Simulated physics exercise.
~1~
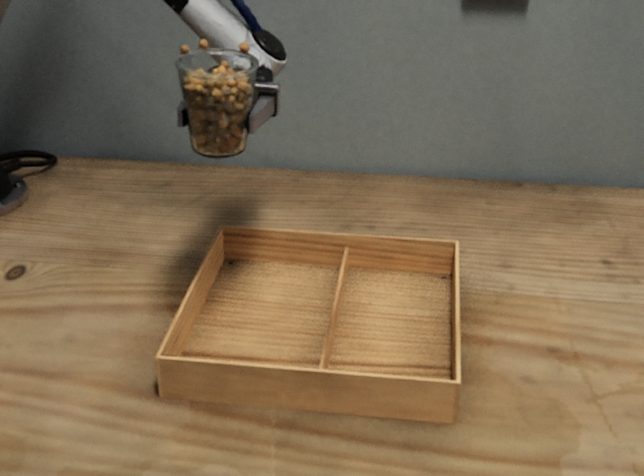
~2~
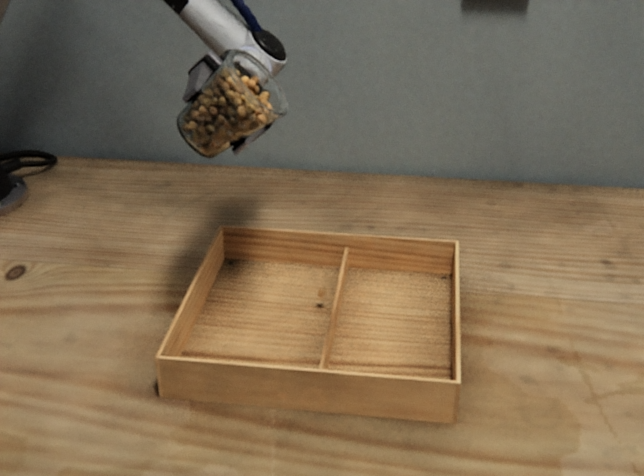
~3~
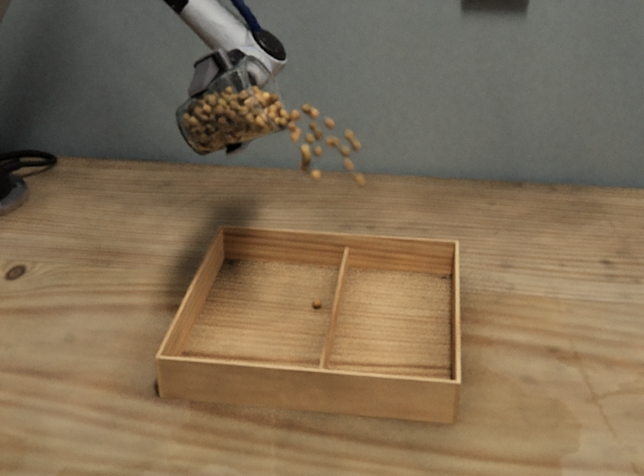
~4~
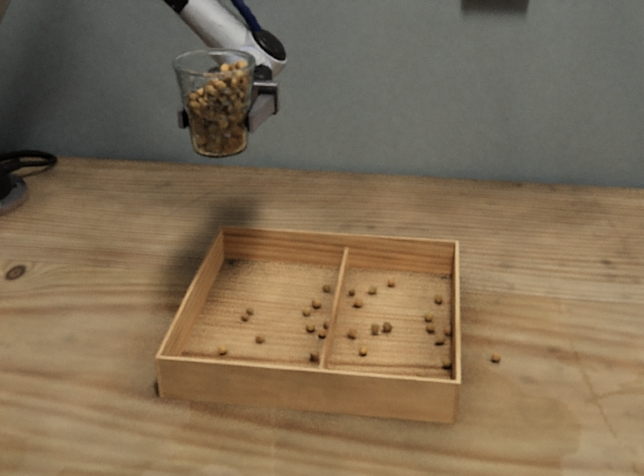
Above a divided wooden tray, a robot arm tips a cup, scattering some chickpeas, then rights it.
